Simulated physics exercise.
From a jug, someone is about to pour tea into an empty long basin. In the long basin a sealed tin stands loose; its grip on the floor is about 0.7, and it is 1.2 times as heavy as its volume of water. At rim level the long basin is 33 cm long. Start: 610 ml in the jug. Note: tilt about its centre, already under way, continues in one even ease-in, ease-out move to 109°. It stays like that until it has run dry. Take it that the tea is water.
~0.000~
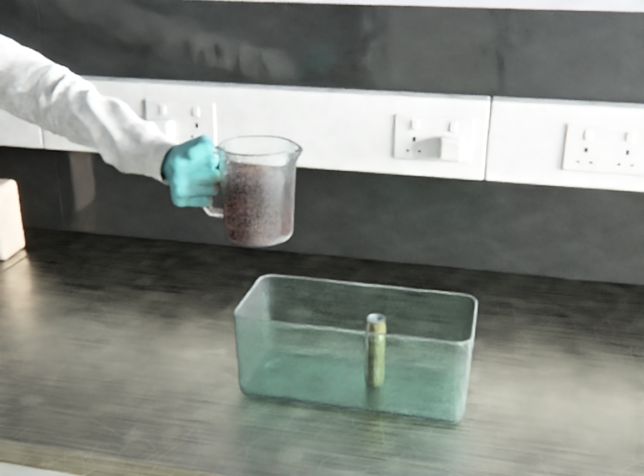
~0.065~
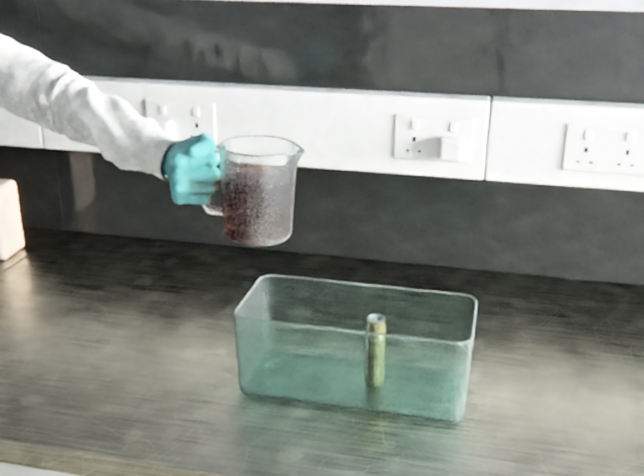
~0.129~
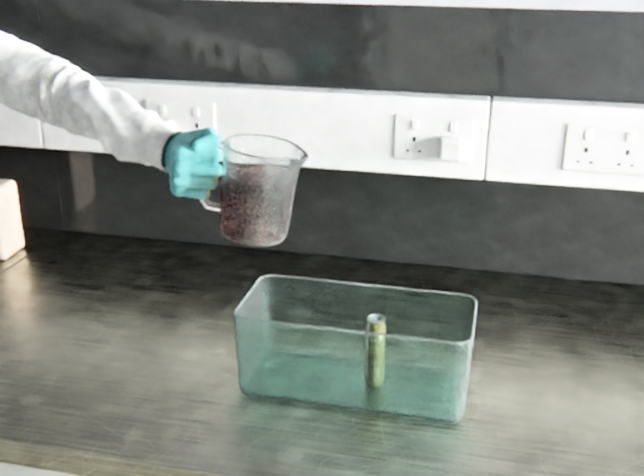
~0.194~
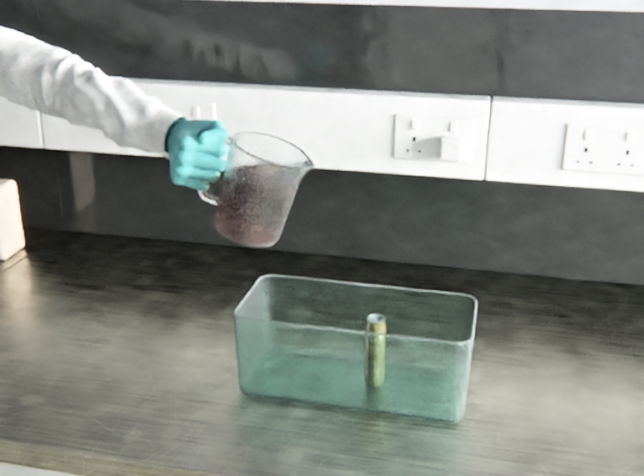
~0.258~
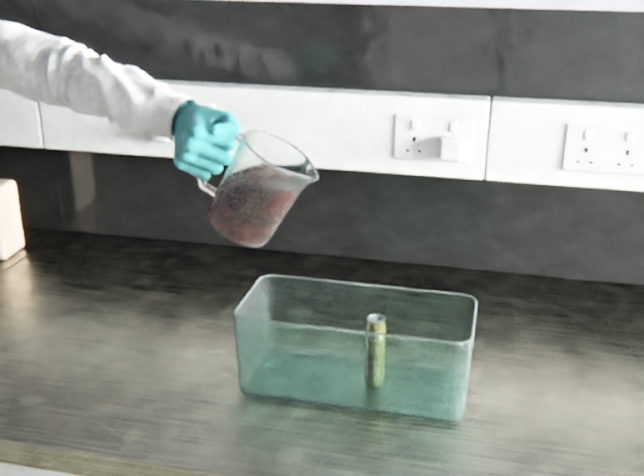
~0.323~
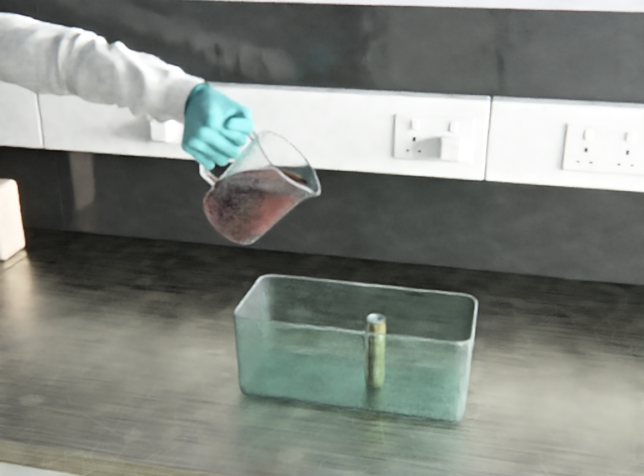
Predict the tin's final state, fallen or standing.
I predict it is fallen.
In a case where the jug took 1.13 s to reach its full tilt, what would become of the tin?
Outcome - the tin comes down.
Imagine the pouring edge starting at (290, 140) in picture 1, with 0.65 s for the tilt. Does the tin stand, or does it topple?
Then it stays on its base.
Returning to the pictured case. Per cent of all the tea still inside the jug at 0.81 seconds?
About 14 % is still there.
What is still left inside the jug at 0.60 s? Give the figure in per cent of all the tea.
Fraction remaining: Approx. 62 per cent.
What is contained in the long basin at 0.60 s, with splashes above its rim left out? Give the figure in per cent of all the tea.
Around 10%.
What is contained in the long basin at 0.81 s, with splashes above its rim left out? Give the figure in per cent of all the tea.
68 per cent, give or take a little.
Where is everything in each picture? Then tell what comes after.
It leans 0°; its right rim is at (302, 150); the tea meets the walls at (226, 171) and (293, 176); the long basin's rim runs from (248, 295) to (474, 320); the tin's top is at (376, 322), in the first frame.
It leans 2°; its right rim is at (304, 151); the tea meets the walls at (226, 171) and (293, 176), in the second frame.
It leans 8°; its right rim is at (308, 157); the tea meets the walls at (228, 171) and (295, 177), in the third frame.
It leans 17°; its right rim is at (313, 166); the tea meets the walls at (229, 176) and (298, 178), in the fourth frame.
It leans 29°; its right rim is at (318, 178); the tea meets the walls at (226, 179) and (304, 181), in the fifth frame.
It leans 43°; its right rim is at (320, 193); the tea meets the walls at (216, 185) and (313, 187), in the sixth frame.
After 0.60 s the tilt is 99° and 62 per cent is still to pour; the tin stands where it began.
After 0.81 s the tilt is 109° and 14 per cent is still to pour; the tin leans 10°.
After 1.02 s the tilt is 109° and 1 per cent is still to pour; the tin lies on its side.
After 1.25 s the tilt is 109° and 0 per cent is still to pour; the tin lies on its side.
In the end the tin lies on its side.
